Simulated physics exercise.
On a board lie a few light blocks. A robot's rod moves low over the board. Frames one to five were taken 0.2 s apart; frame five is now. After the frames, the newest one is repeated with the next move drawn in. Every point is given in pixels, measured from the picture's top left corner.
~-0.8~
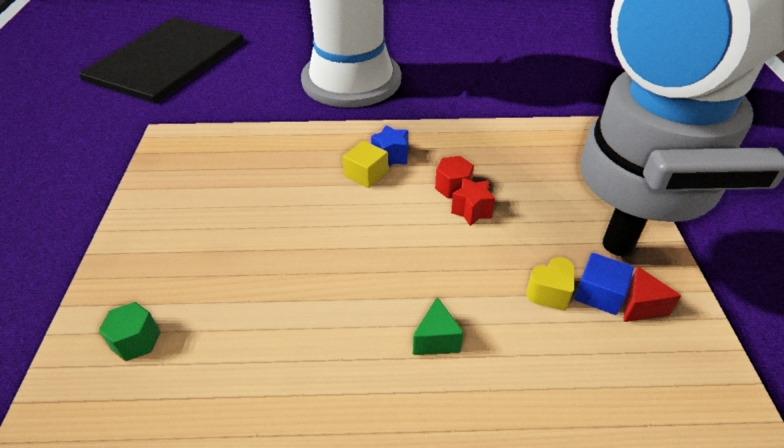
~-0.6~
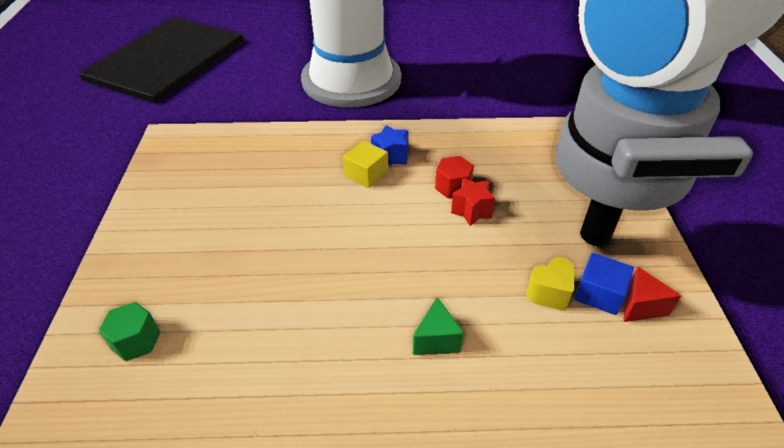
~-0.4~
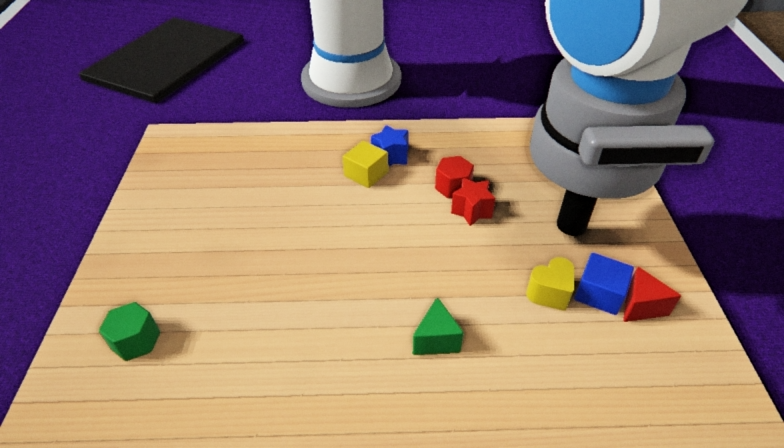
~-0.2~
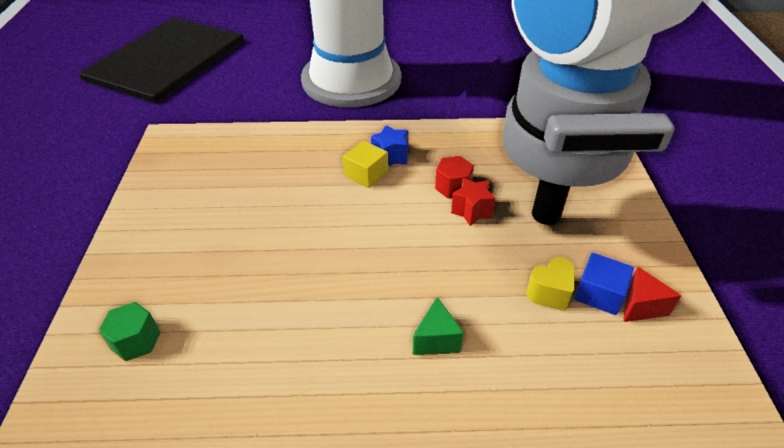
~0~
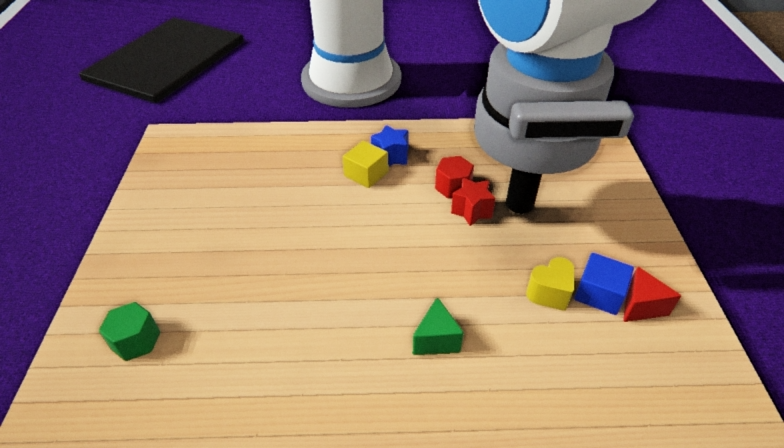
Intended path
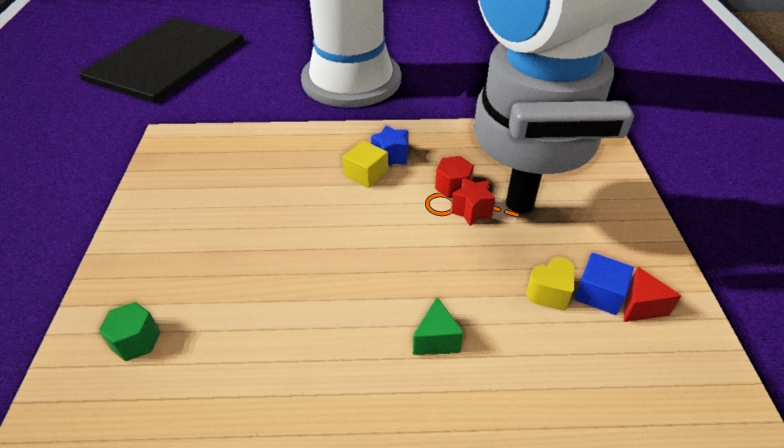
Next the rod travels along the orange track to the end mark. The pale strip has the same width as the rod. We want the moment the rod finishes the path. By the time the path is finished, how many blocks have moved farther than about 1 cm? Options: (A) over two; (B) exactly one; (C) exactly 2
The answer is C.
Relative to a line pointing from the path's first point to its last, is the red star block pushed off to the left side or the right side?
With start-to-end as forward, it shifts left.
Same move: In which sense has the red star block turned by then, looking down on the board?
Anticlockwise, looking down.
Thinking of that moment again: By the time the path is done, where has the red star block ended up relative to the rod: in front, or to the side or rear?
Prediction: Still leading.
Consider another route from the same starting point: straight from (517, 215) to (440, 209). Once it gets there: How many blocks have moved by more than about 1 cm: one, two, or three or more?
It moves one block.
Path on the board, from (517, 215) via (492, 208) and (466, 202), ending at (441, 204).
The first path, step by step. Halfway along, rod (481, 193); red star block (457, 191), turned 15° anticlockwise.
At the end, rod (442, 194); red hexagonal block (443, 161), turned 30° clockwise; red star block (423, 197), turned 35° anticlockwise.
